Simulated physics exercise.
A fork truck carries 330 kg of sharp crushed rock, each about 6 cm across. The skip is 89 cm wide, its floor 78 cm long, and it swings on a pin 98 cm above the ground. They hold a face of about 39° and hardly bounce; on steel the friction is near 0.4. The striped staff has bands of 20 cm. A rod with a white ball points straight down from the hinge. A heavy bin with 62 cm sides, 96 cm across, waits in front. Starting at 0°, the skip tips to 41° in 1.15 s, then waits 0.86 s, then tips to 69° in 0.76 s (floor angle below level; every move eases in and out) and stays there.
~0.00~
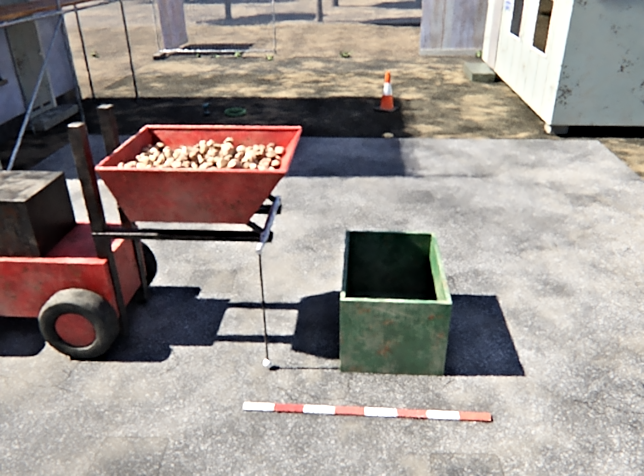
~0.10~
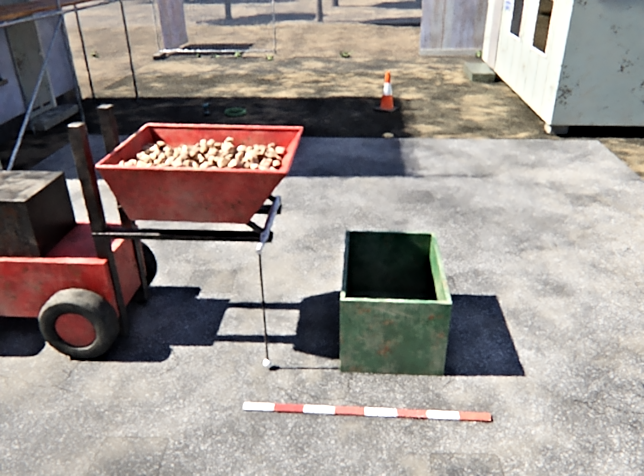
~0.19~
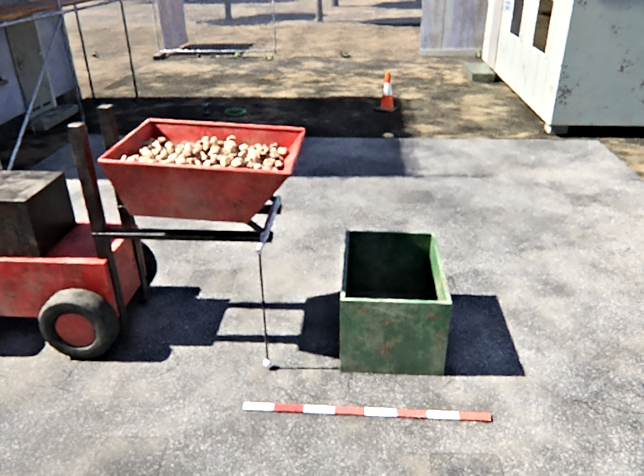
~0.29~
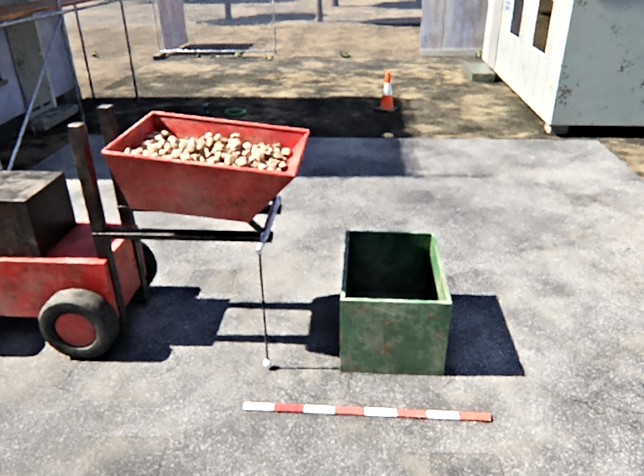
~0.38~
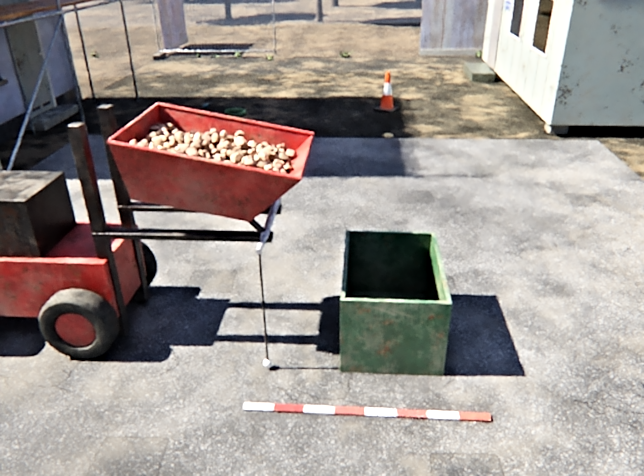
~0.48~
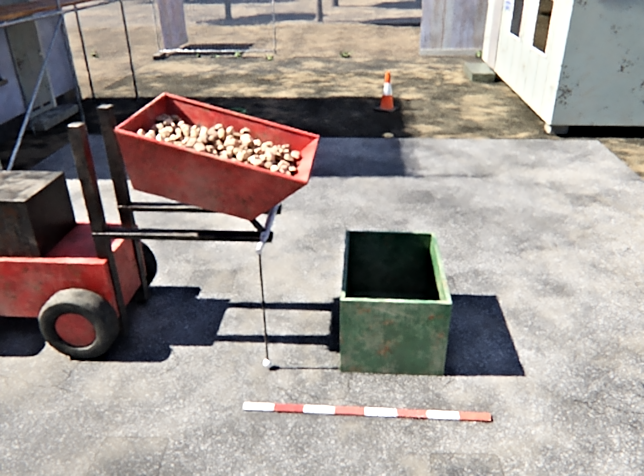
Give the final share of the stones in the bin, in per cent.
About 70 per cent.
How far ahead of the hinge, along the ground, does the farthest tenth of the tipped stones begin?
Roughly 120 cm ahead of it.
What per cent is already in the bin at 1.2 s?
Some 0 per cent.
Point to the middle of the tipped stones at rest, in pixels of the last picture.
Around (392, 317).
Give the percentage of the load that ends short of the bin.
About 0 per cent.
After 0.9 s the floor is at 35°; 100 % in the skip; the foremost stones are at (308, 185).
After 1.2 s the floor is at 41°; 100 % in the skip; the foremost stones are at (320, 180).
After 3.2 s the floor is at 69°; 67 % in the skip, 30 % in the bin, 3 % beside or beyond the bin; the foremost stones are at (429, 315).
After 5.6 s the floor is at 69°; 25 % in the skip, 68 % in the bin, 6 % beside or beyond the bin; the foremost stones are at (480, 358).
